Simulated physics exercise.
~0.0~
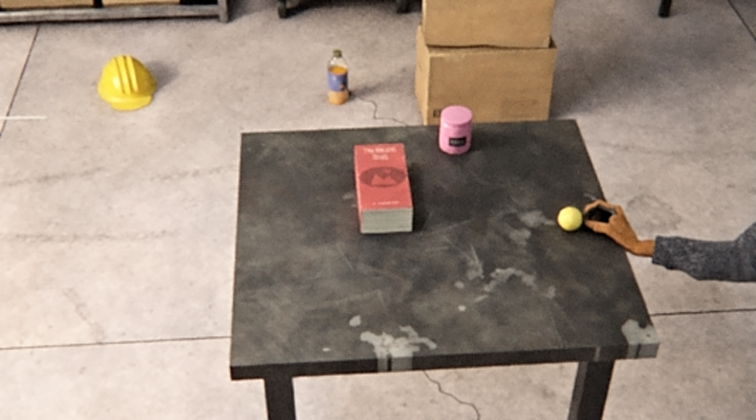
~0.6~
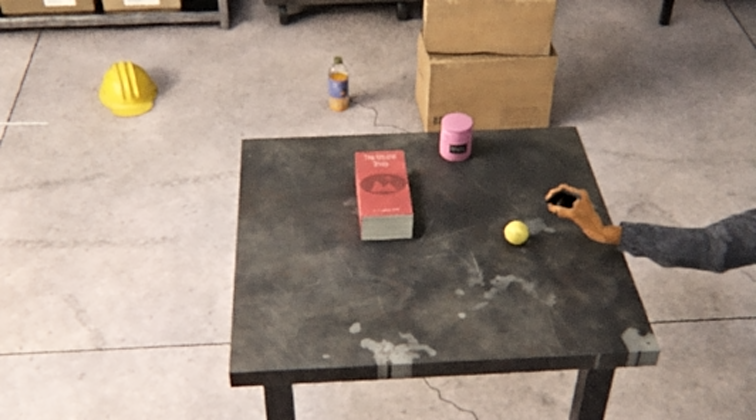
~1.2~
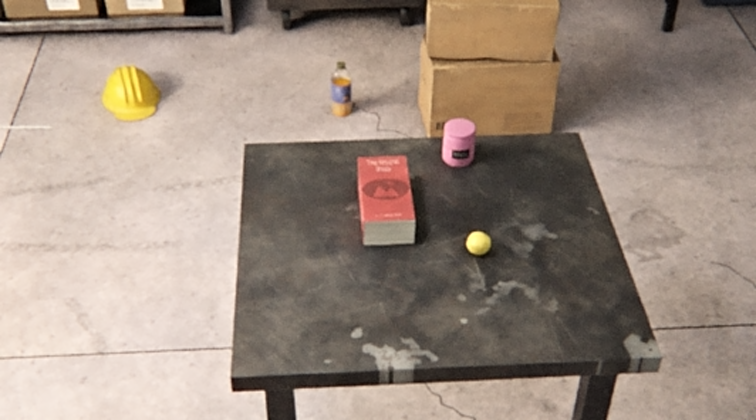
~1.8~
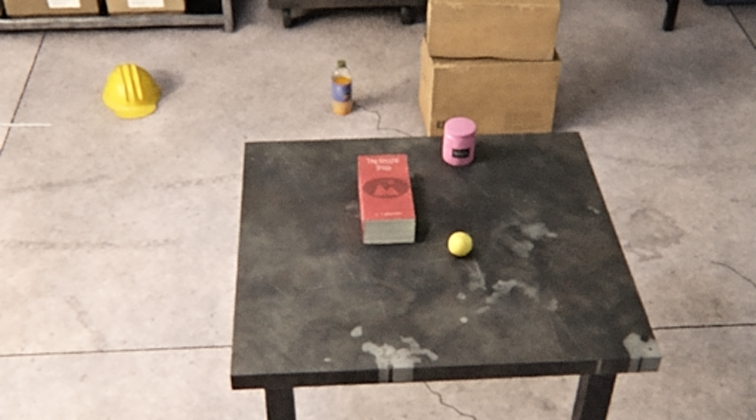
A hand sends a yellow ball rolling left across the table, where it stays.
